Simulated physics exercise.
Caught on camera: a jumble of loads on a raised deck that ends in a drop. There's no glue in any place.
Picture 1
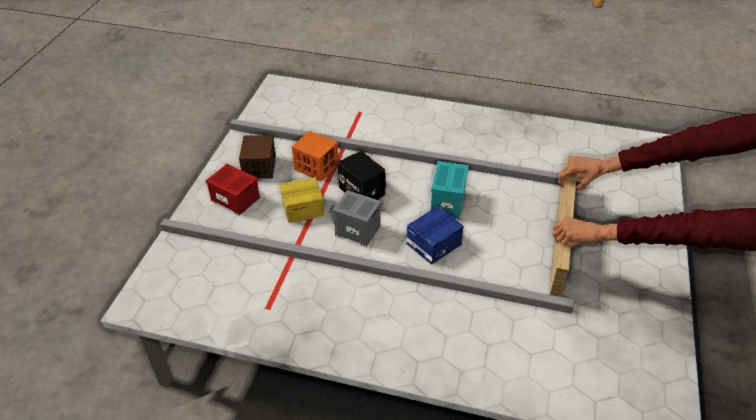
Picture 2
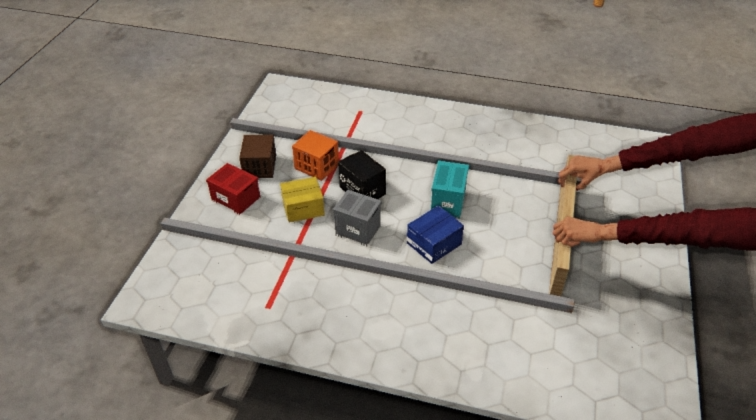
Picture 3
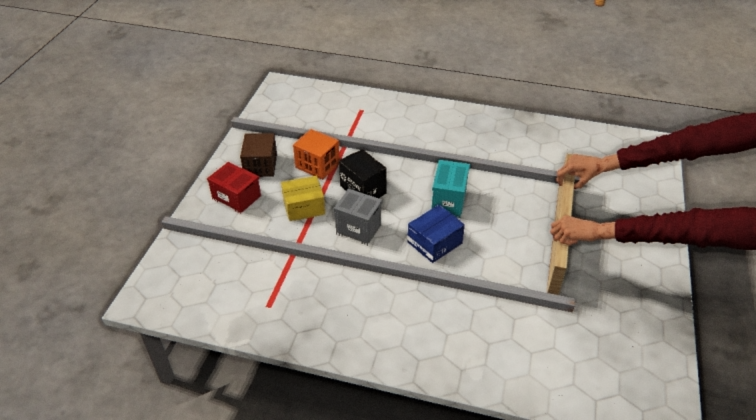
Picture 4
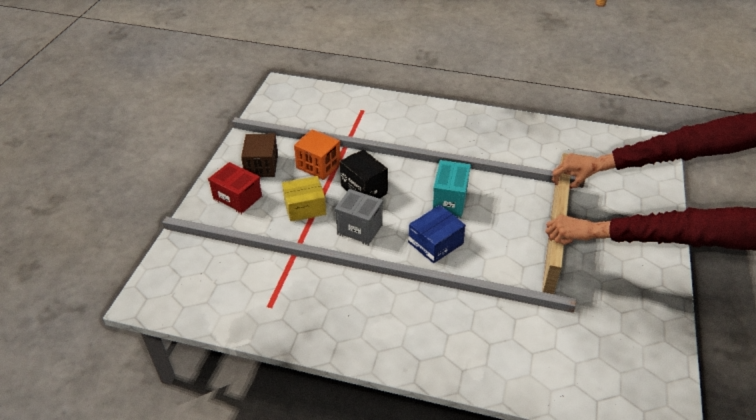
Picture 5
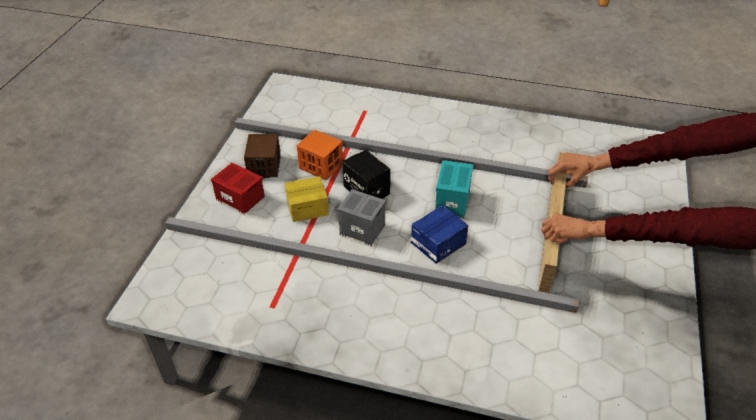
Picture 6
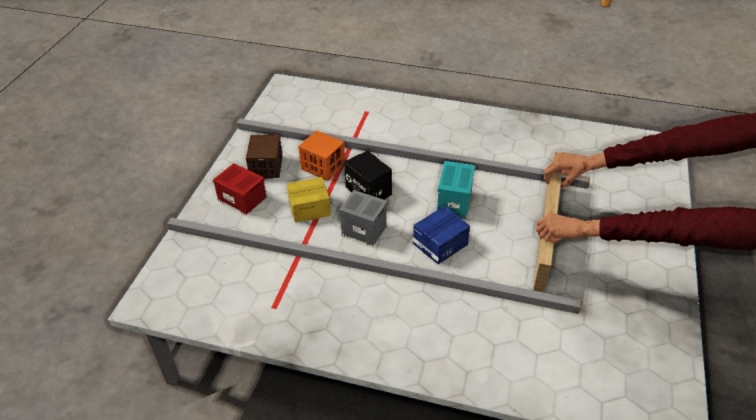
On a grey concrete floor, a white table with a hexagon pattern is seen from above at an angle. Between two grey rails sit brown, orange, red and yellow boxes at the left, black and grey ones near a red line, and turquoise and blue ones farther right. Two maroon-sleeved arms slide a wooden plank slightly left, not touching the boxes, while the view shifts very slightly.
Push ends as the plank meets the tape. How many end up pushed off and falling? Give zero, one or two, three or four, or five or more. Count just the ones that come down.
After that push, what drops off the edge is none whatsoever.
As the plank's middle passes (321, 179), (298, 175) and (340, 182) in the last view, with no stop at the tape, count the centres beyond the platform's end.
It comes out as 1, then 1, then 0.
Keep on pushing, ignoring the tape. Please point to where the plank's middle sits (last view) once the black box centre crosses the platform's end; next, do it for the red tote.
The middle is at (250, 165) when it's the black box, and at (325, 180) when it's the red tote.
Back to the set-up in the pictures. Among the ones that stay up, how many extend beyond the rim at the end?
Result: 1.
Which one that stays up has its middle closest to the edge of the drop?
The red tote ends up foremost.
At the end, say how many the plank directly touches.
2 of them.
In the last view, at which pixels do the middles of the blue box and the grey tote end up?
In the last picture they sit at about (294, 216) and about (261, 202).
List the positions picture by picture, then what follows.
The first picture shows red tote (234, 190); brown crate (258, 157); orange crate (316, 156); plank (564, 224); tape (321, 196).
The second picture shows brown crate (258, 156); black box (362, 178).
The third picture shows orange crate (317, 154); blue box (436, 233).
The fourth picture shows red tote (236, 188); yellow parcel (304, 199).
The fifth picture shows brown crate (263, 156); turquoise tote (454, 189).
The sixth picture shows red tote (240, 189); brown crate (265, 156); orange crate (322, 156); plank (549, 220); tape (327, 195).
Soon after, none off yet; red tote at rest near (240, 189); brown crate at rest near (265, 156); orange crate at rest near (322, 156).
In the end, the number that fall off is zero.
